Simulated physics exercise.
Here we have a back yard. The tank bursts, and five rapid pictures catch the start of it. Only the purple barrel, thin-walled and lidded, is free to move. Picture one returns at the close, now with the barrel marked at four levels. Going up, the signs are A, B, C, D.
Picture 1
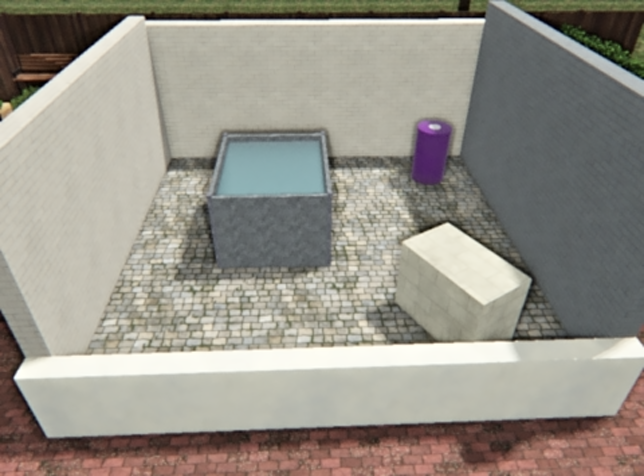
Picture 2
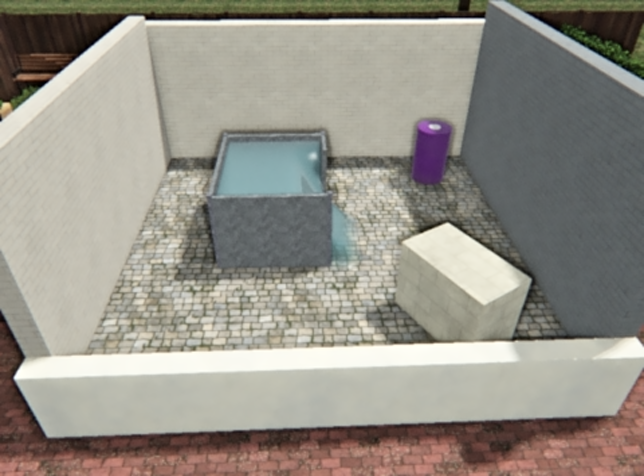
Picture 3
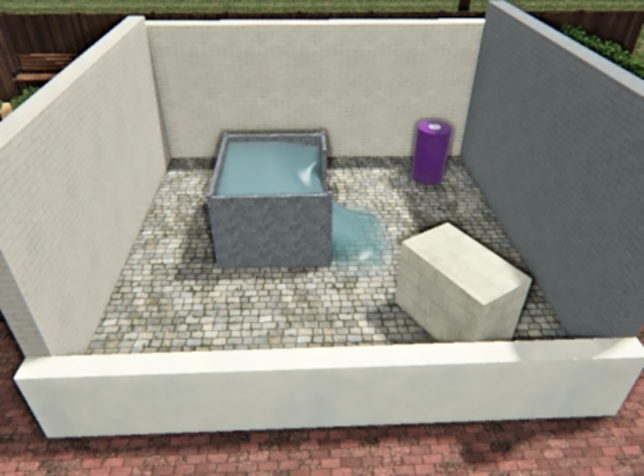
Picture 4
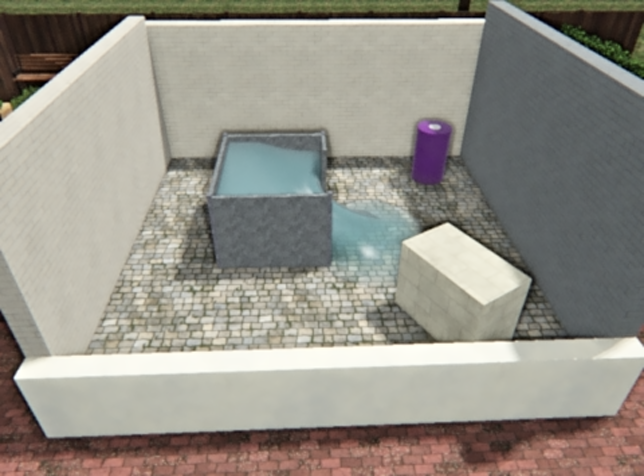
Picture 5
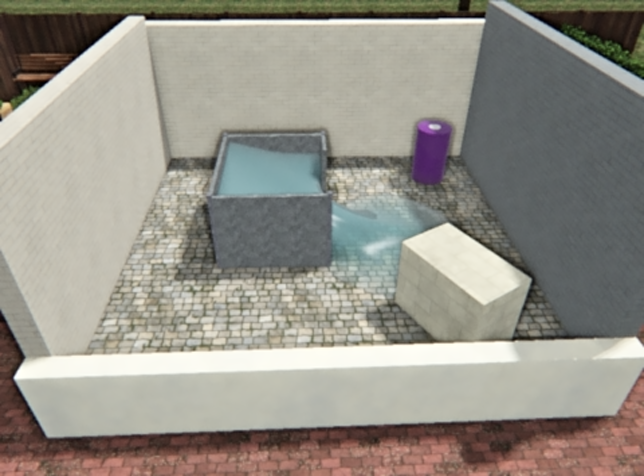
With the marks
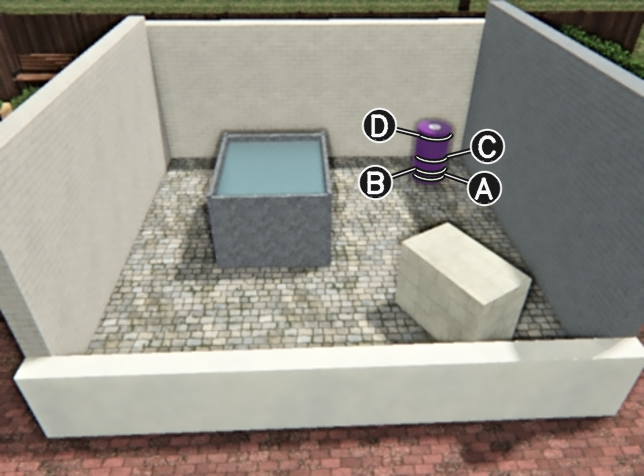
Water in a raised stone tank in a walled, paved yard starts out level, then pours from the tank's right side onto the cobbles. It spreads rightward in a widening pool, reaching behind the pale block, while the surface in the tank slopes and the purple barrel stays still.
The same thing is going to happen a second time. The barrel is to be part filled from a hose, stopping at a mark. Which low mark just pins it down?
C.
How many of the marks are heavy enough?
Two of the four.
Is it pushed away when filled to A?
Yes, that goes wrong.
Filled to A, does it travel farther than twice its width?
Yes.
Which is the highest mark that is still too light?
The answer is B.
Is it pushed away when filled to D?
No.
On the marked copy, A at (431, 179); B at (432, 173); C at (434, 161); D at (438, 139); from the bottom up A, B, C, D.
For mark A, it is pushed about 3 times its own width away.
For mark B, it is pushed about its own width away.
For mark C, it does not move.
For mark D, it does not move.
